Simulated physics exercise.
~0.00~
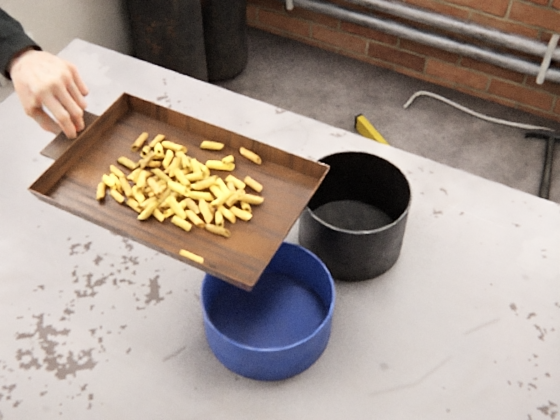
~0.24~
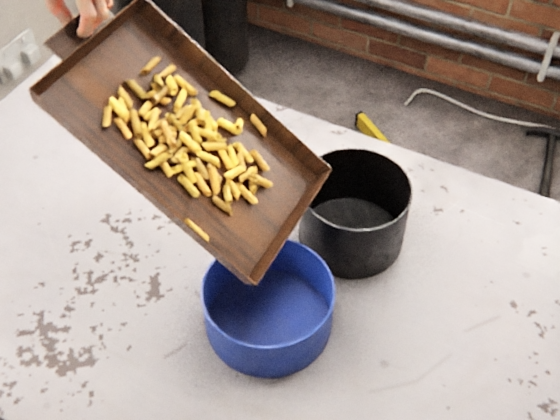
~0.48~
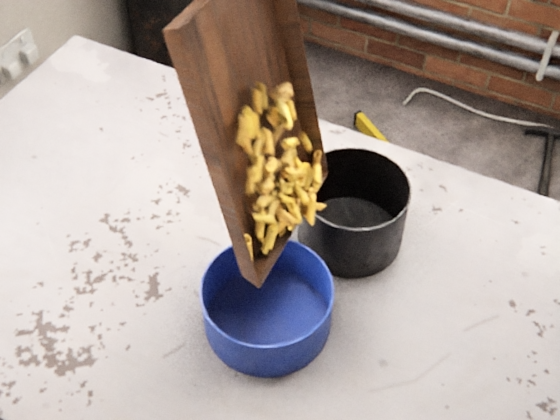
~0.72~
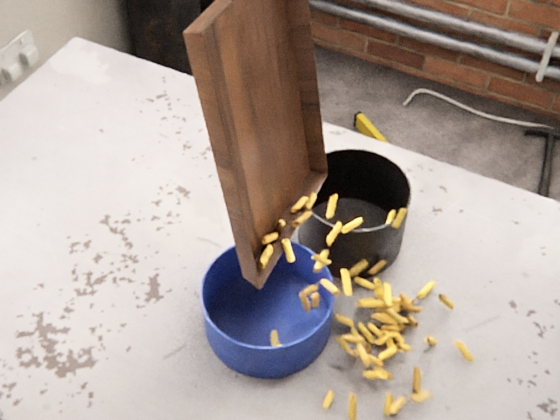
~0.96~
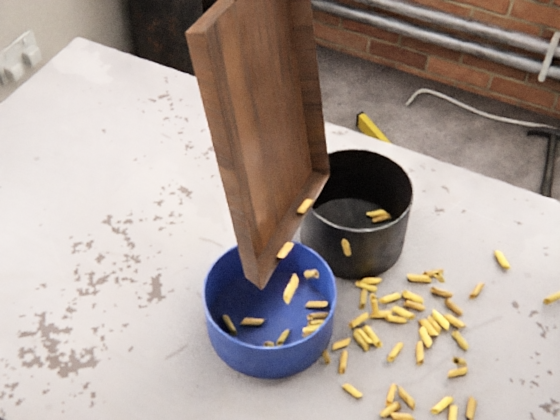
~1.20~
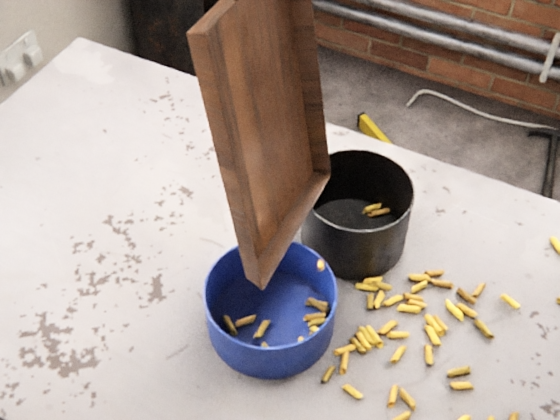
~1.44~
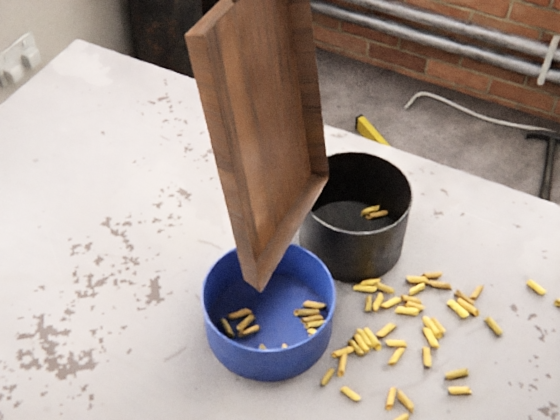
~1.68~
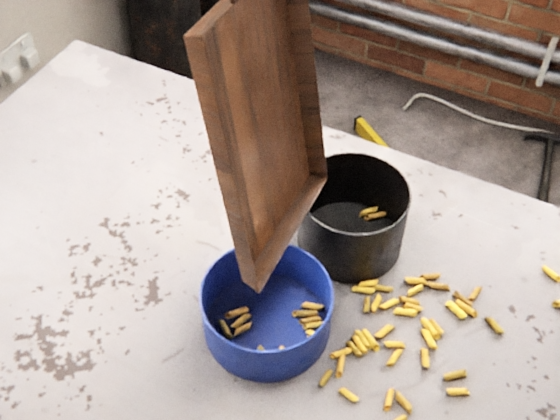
Pasta pieces slide off a tipped tray, a few landing in pots, most scattering across the table.
